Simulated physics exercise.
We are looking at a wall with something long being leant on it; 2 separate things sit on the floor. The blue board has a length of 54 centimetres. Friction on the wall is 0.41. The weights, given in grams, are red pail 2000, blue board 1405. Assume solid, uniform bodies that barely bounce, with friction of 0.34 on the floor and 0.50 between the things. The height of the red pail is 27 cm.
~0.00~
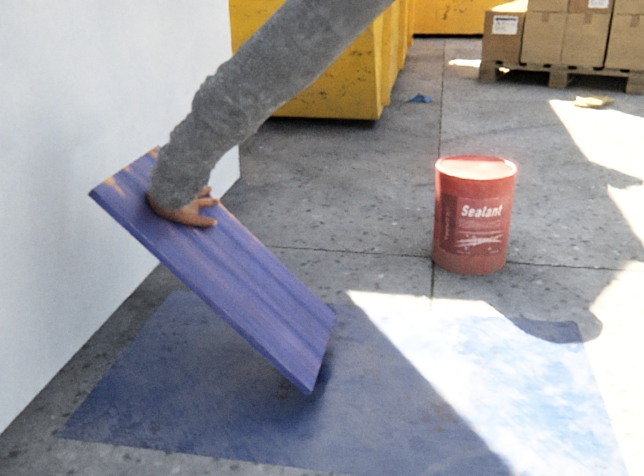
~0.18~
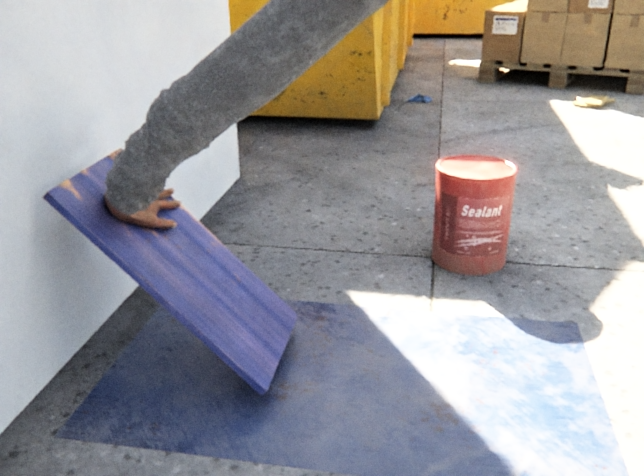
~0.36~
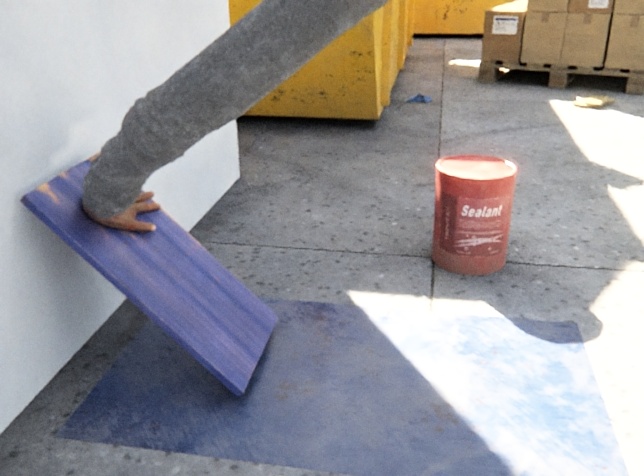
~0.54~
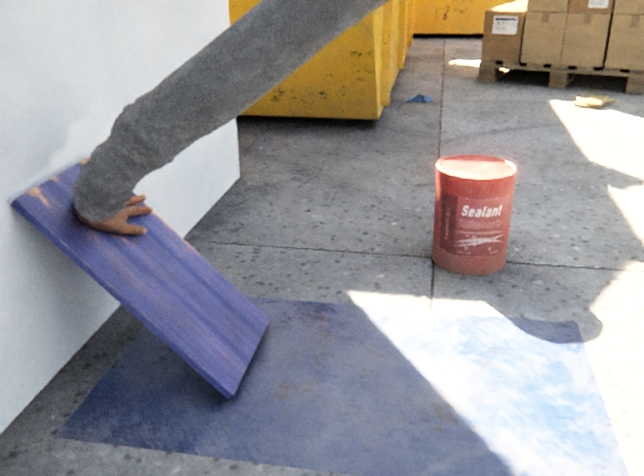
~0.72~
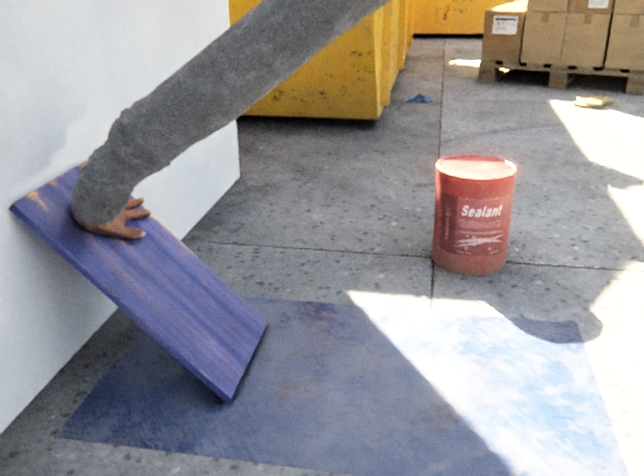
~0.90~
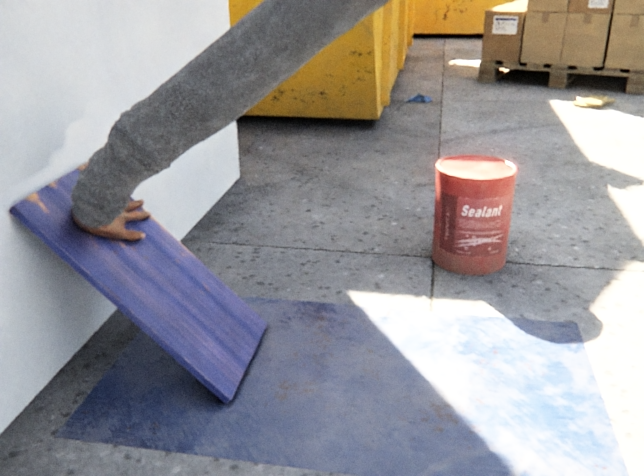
On a sunlit and shaded concrete floor beside a white wall, the view looks slightly down from a fixed position. A red pail labelled "Sealant" stands right of centre near a blue patch on the ground, with yellow blocks and stacked brown boxes behind. A grey-sleeved arm moves a tilted blue board leftward until its upper edge meets the wall, then the hand stays on it, still.
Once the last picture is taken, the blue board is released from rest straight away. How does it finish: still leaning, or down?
Down.
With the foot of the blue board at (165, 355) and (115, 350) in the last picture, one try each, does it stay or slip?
For the first case, it rests firmly; for the second case, it rests firmly.
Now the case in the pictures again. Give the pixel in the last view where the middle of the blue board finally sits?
About (199, 355).
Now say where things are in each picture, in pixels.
In the first picture, 16 cm still to go; blue board (228, 263); red pail (472, 214).
In the second picture, 8 cm still to go; blue board (187, 264); red pail (472, 214).
In the third picture, 3 cm still to go; blue board (165, 267); red pail (472, 214).
In the fourth picture, 1 cm still to go; blue board (156, 270); red pail (472, 214).
In the fifth picture, leant on the wall, still held; blue board (155, 273); red pail (472, 214).
In the sixth picture, leant on the wall, still held; blue board (154, 275); red pail (472, 214).
After 1.40 s, blue board leaning 25° more than when let go near (187, 318).
After 1.50 s, blue board leaning 45° more than when let go near (199, 357).
In the end (2.2 s), toppled on the floor, blue board; red pail under 10 cm from the start. At the end, from the last picture's camera, blue board near (199, 355). The board slips out.
